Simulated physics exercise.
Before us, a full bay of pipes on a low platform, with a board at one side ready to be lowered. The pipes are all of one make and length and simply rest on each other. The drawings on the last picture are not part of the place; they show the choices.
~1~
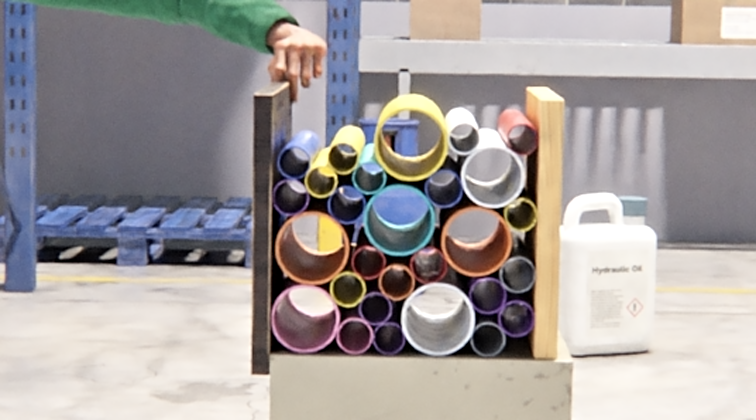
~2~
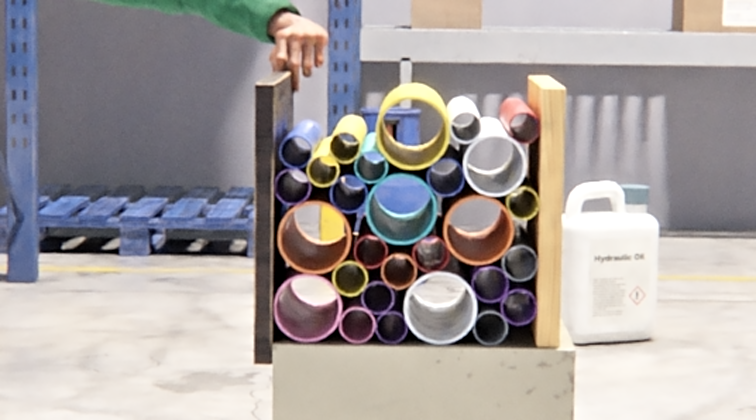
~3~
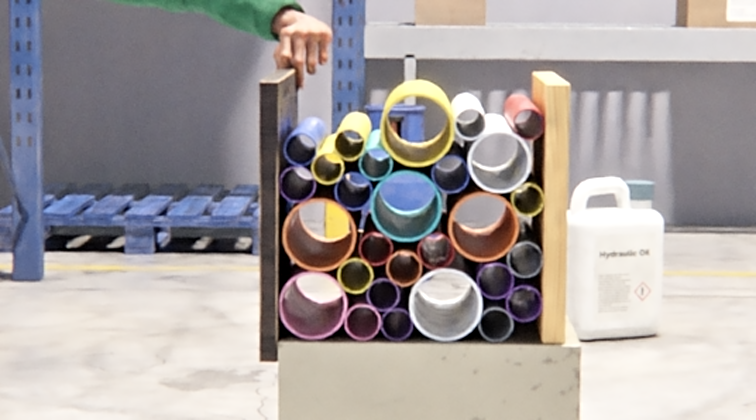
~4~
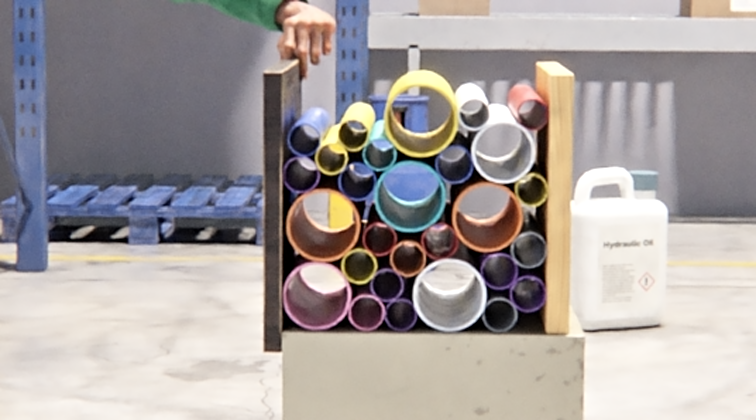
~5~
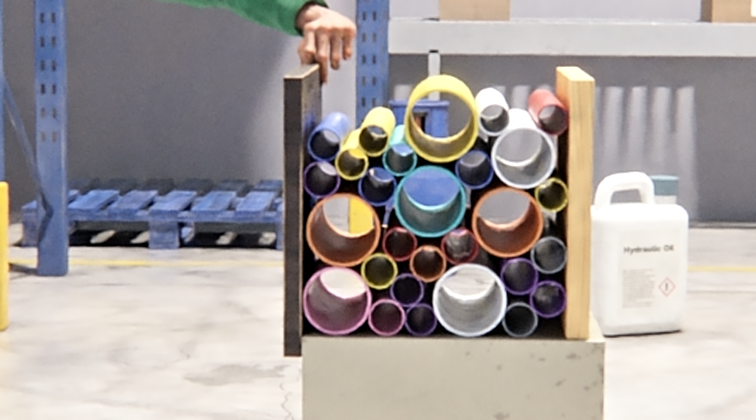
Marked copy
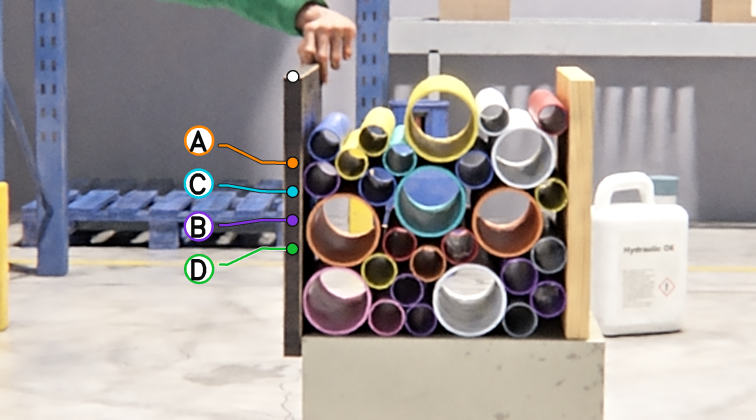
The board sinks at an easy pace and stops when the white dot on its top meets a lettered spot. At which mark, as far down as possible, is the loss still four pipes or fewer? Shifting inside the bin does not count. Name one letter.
Lower it to D and no more.
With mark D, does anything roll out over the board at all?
Yes, at D.
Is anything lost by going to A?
At A: No.
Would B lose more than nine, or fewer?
Fewer than nine.
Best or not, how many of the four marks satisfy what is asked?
The number is four.
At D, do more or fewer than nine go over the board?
Fewer than nine.
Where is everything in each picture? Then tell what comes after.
The first frame shows a purple pipe (291, 197); a blue pipe (294, 163); side board (273, 218).
The second frame shows side board (275, 207); a pink pipe (307, 308).
The third frame shows a purple pipe (524, 303); a grey pipe (525, 259).
The fourth frame shows a turquoise pipe (410, 197); a purple pipe (301, 174).
The fifth frame shows a blue pipe (324, 145); side board (304, 200); a pink pipe (337, 301).
On the marked copy, A at (293, 163); B at (293, 220); C at (293, 191); D at (293, 249); the white dot at (293, 76).
With D. Early on, top of the board (303, 152).
Further on, top of the board (302, 238).
At the end, top of the board (302, 248), four out over the board.
As for the rest, A none out over the board; B four out over the board; C none out over the board.
